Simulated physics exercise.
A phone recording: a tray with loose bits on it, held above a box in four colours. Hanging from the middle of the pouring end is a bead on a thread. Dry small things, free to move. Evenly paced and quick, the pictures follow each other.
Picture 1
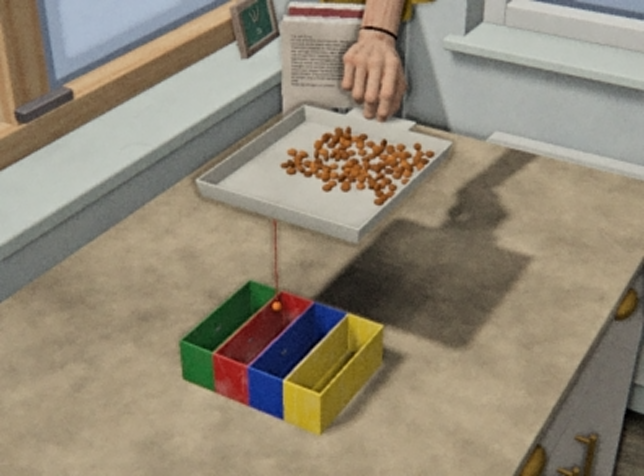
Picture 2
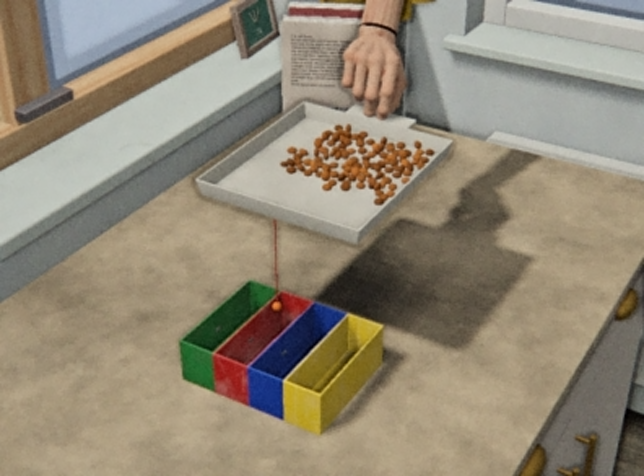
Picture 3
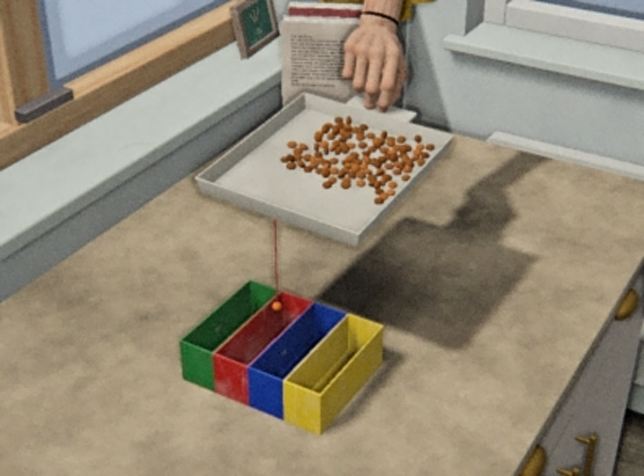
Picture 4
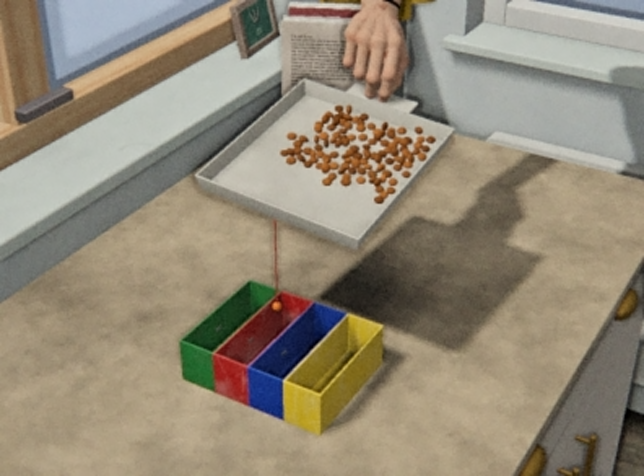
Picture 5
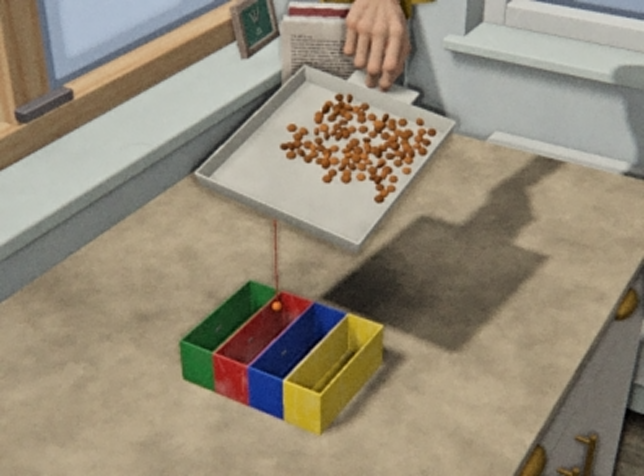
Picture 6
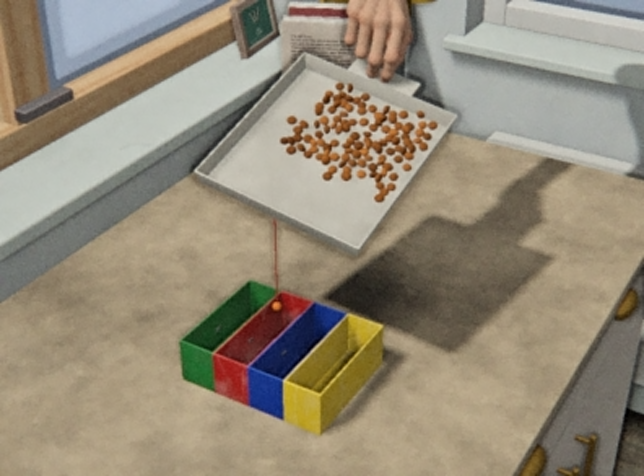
To begin with, a hand holds a pale tray of small brown pieces level above a box with green, red, blue and yellow cells, a bead hanging on a thread beneath. The hand then steadily tilts the tray, raising its far side, while the pieces stay clustered on it.
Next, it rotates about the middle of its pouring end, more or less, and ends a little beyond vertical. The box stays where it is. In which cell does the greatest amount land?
In the yellow cell.
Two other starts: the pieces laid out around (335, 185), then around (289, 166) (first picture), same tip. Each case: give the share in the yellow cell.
First case: Close to 90 %; second case: Close to 70 %.
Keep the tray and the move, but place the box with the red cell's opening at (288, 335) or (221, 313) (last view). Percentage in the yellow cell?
The first gives 40 %, the second 0 %.
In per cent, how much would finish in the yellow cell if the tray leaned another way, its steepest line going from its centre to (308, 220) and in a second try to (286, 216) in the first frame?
First case around 50 per cent, second case 20 per cent.
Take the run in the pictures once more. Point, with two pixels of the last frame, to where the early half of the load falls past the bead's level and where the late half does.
Around (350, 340) at first; around (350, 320) after that.
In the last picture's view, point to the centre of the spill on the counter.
I'd say near (414, 420), give or take.
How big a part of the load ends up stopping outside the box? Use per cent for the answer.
It works out to close to 20 per cent.
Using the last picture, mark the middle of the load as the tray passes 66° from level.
I'd put the middle of the pieces at roughly (347, 237).
Soon after the last picture, tray tipped steeply; most on the tray; a small part falling or outside the box.
A little later, tray tipped past a quarter turn; a small part on the tray; about half in the yellow cell; a small part in the blue cell; about a quarter falling or outside the box.
Later still, tray tipped past a quarter turn; about two thirds in the yellow cell; a small part in the blue cell; about a quarter falling or outside the box.
At rest, tray tipped past a quarter turn; about two thirds in the yellow cell; a small part in the blue cell; none in the red cell; none in the green cell; about a quarter outside the box.
